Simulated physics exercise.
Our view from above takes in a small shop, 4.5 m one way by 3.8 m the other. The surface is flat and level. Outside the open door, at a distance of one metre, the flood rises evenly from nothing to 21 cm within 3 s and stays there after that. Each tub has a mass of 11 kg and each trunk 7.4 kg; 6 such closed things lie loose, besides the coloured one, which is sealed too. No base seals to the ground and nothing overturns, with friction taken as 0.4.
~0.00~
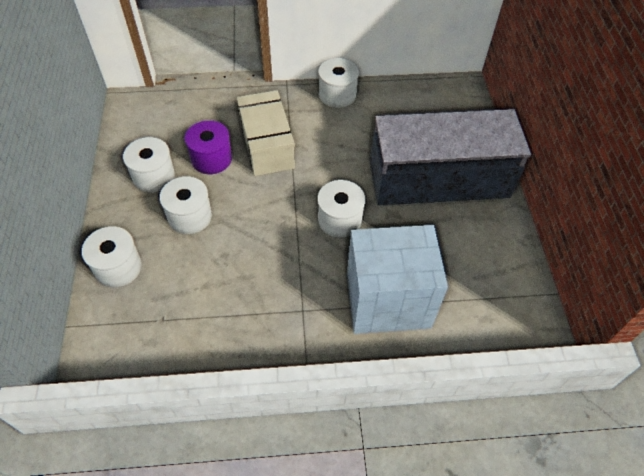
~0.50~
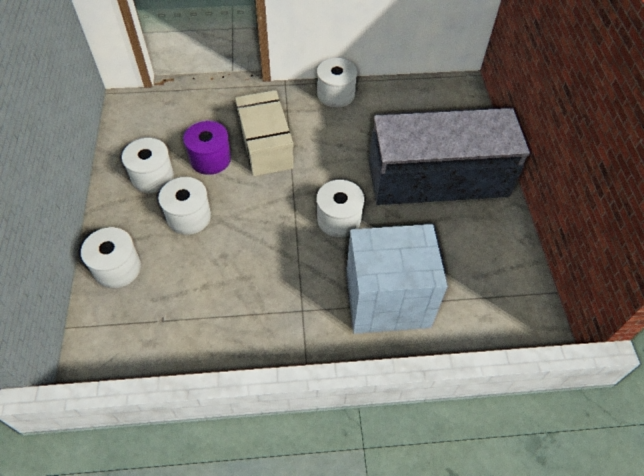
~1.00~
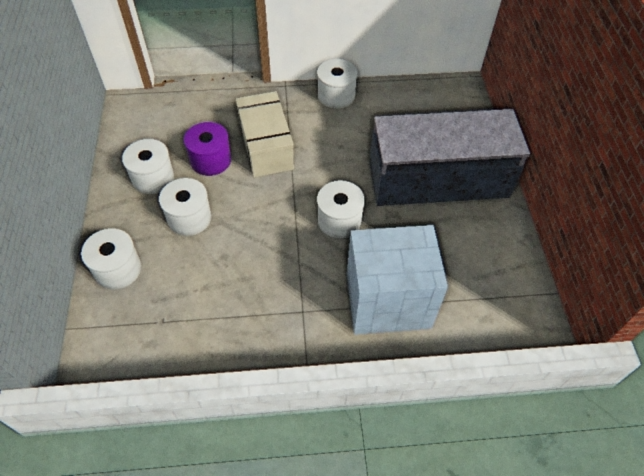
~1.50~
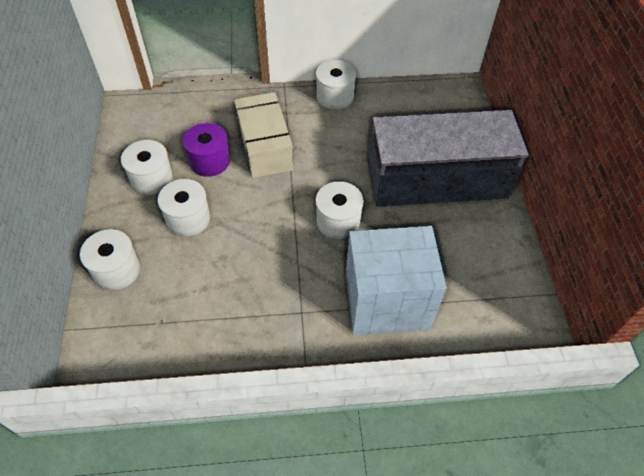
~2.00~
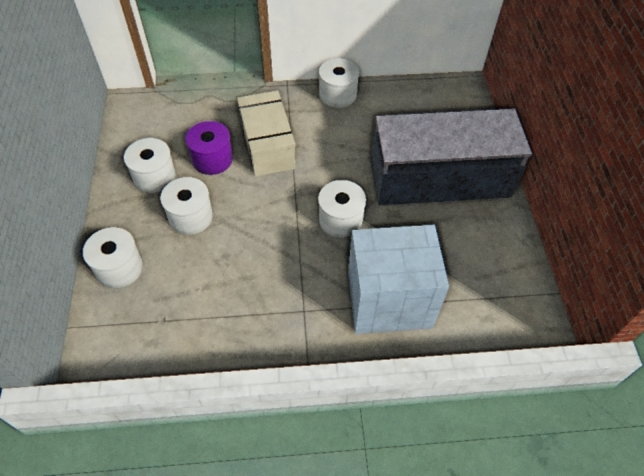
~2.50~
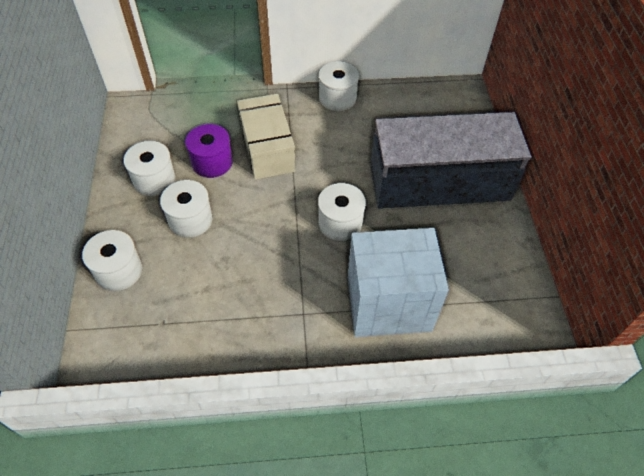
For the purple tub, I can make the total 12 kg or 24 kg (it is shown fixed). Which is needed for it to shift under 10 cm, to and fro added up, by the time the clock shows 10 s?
I expect that neither weight holds it.
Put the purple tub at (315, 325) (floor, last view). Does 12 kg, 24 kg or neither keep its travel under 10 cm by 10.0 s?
Looking at the loads, neither keeps it.
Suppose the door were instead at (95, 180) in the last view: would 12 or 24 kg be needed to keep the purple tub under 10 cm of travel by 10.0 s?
There both choices fail.
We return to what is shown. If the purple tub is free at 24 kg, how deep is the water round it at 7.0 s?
Around 7 cm.
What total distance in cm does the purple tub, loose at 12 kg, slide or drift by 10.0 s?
300 cm, roughly.
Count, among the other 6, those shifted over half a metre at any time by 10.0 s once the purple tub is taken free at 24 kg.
I get 5.
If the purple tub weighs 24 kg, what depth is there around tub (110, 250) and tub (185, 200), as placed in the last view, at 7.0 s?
Close to 11 and 4 centimetres.
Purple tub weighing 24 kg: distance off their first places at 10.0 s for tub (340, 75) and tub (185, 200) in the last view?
They've ended up 0 cm and 60 cm away, in that order.
After 3.5 s the purple tub would be 31 cm from its start with 12 kg and 1 cm from its start with 24 kg; 7 cm of water round it then.
After 4.5 s the purple tub would be 110 cm from its start with 12 kg and 26 cm from its start with 24 kg; 8 cm of water round it then.
After 7.0 s the purple tub would be 217 cm from its start with 12 kg and 29 cm from its start with 24 kg; 7 cm of water round it then.
After 10.0 s the purple tub would be 285 cm from its start with 12 kg and 44 cm from its start with 24 kg; 12 cm of water round it then.
